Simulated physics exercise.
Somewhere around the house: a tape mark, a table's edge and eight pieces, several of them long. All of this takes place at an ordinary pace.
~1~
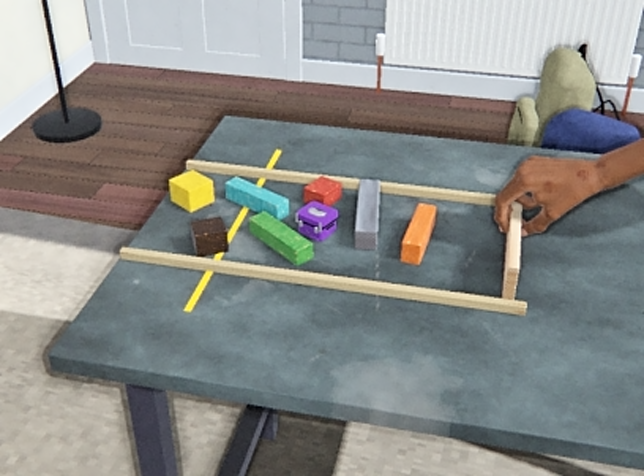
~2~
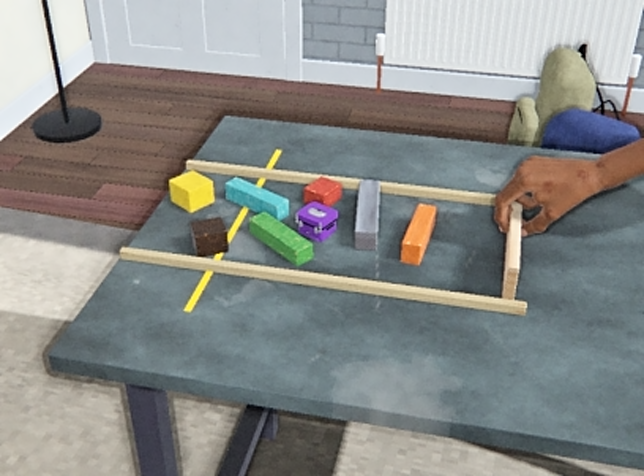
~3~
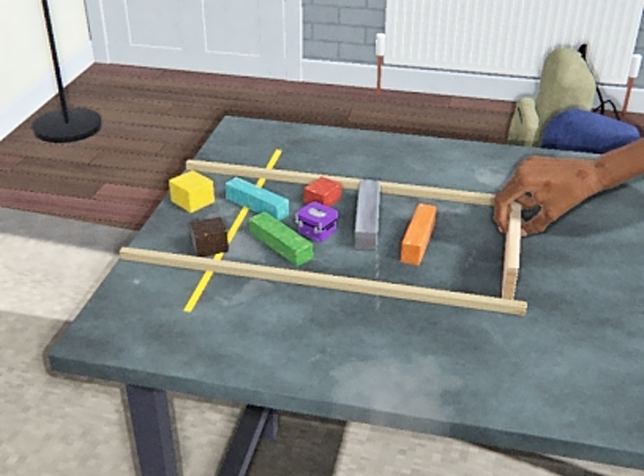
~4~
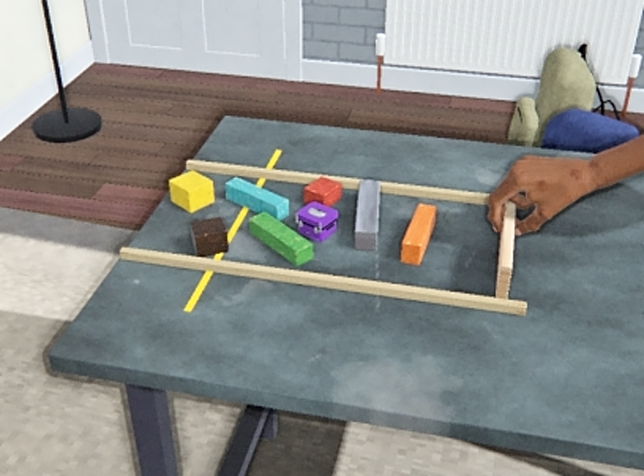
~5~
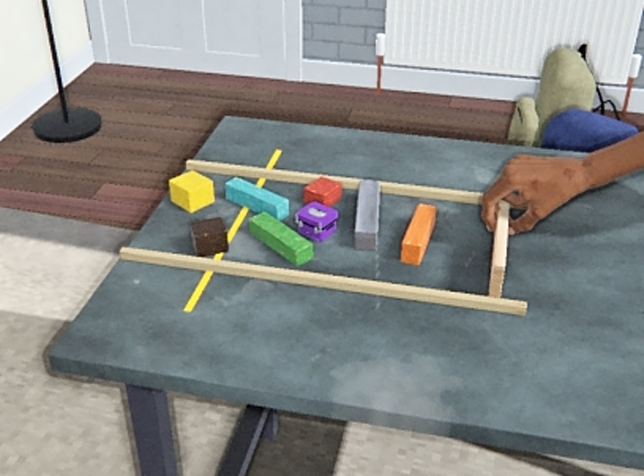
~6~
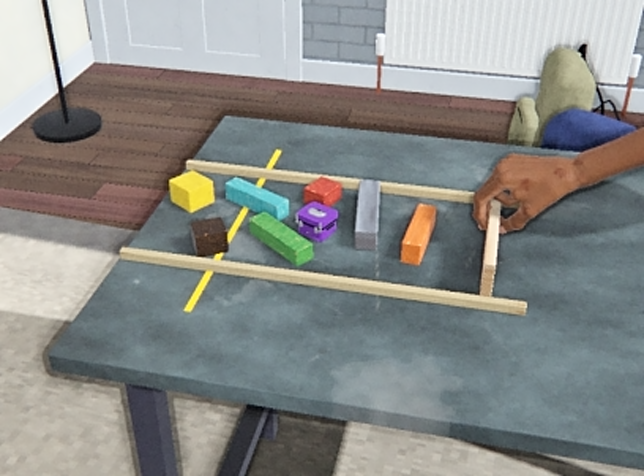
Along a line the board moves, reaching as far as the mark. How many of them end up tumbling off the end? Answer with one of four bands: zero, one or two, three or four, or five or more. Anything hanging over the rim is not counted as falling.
Zero.
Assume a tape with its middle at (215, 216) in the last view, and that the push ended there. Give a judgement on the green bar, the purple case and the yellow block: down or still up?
One by one: The green bar holds its spot, the purple case holds its spot, the yellow block topples.
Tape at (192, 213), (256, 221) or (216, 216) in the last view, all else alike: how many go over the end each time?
You'd get 5, then 0, then 2.
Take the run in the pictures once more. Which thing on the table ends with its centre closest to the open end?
That would be the yellow block.
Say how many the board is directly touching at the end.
Total: 2.
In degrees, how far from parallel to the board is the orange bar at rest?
Angle: Around 0°.
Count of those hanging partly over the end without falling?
I'd say 2 of them.
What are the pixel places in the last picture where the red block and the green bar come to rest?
(212, 176), and the other (191, 229).
Soon after, none off yet; yellow block at rest near (192, 191); black block at rest near (210, 237); turquoise bar at rest near (257, 199).
At rest, the number that fall off is zero.
